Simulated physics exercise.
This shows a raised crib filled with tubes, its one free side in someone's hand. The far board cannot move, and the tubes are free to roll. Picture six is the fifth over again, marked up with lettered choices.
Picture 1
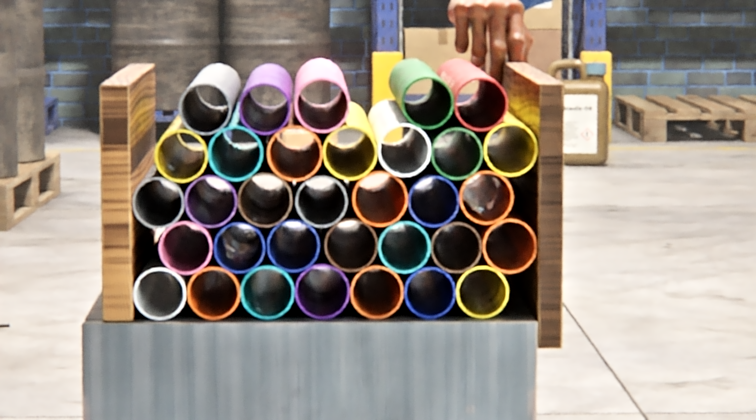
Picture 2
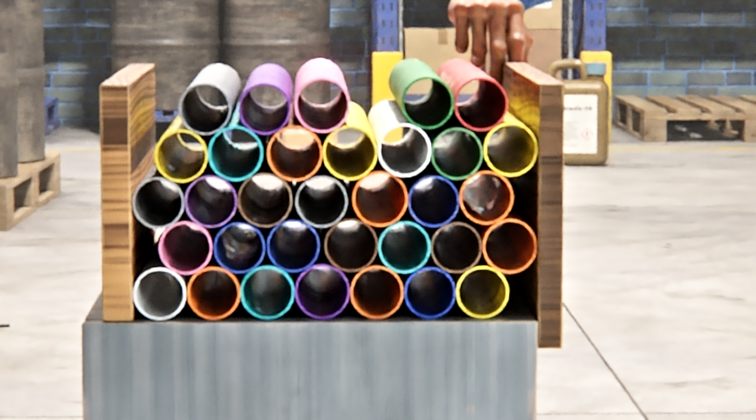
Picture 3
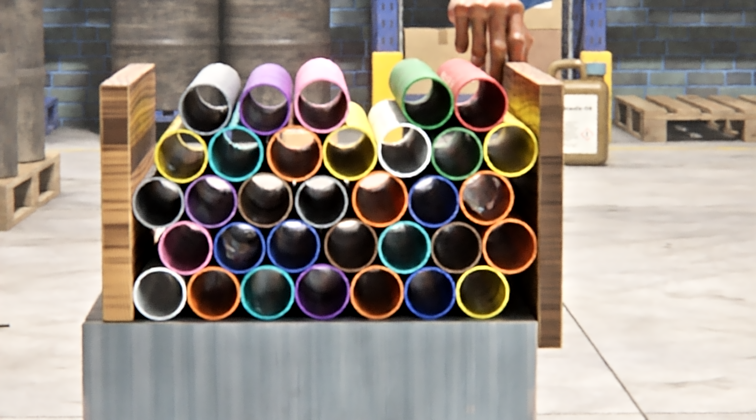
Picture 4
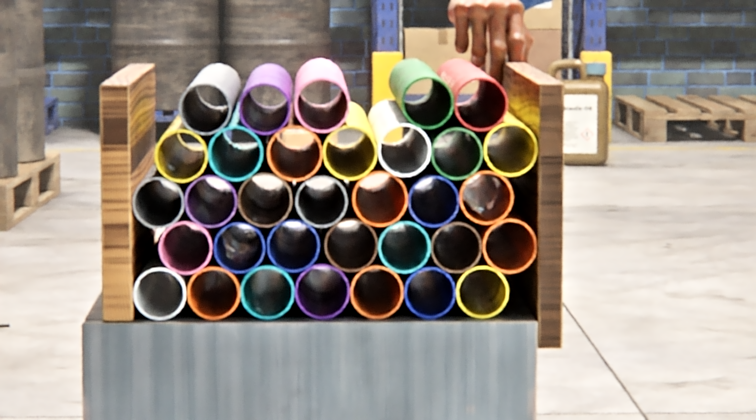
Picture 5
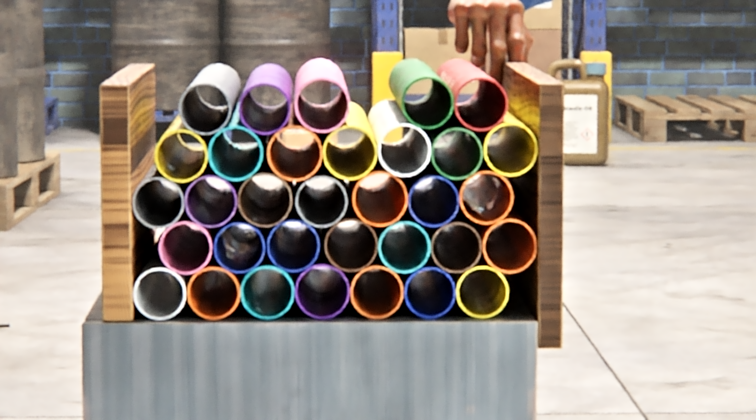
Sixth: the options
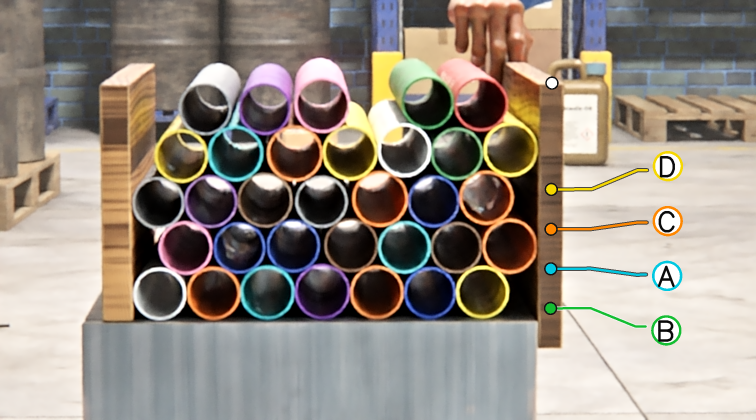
A hand rests still at the right side board of a raised crib stacked with colourful open-ended tubes, nothing visibly moving.
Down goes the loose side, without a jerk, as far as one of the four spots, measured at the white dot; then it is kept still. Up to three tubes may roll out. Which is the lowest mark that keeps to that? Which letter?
Stop at A.
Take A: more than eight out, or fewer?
It loses fewer than eight.
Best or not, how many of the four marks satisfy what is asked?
Three of them.
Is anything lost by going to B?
Yes, at B.
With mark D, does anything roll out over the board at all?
At D: No.
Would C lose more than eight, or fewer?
Fewer than eight.
On the marked copy, A at (550, 269); B at (550, 309); C at (551, 230); D at (551, 189); the white dot at (552, 83).
Following A. Soon after the start, top of the board (538, 166).
Later, top of the board (538, 263).
In the end, top of the board (537, 267), two out over the board.
As for the rest, B more than three out over the board; C two out over the board; D none out over the board.
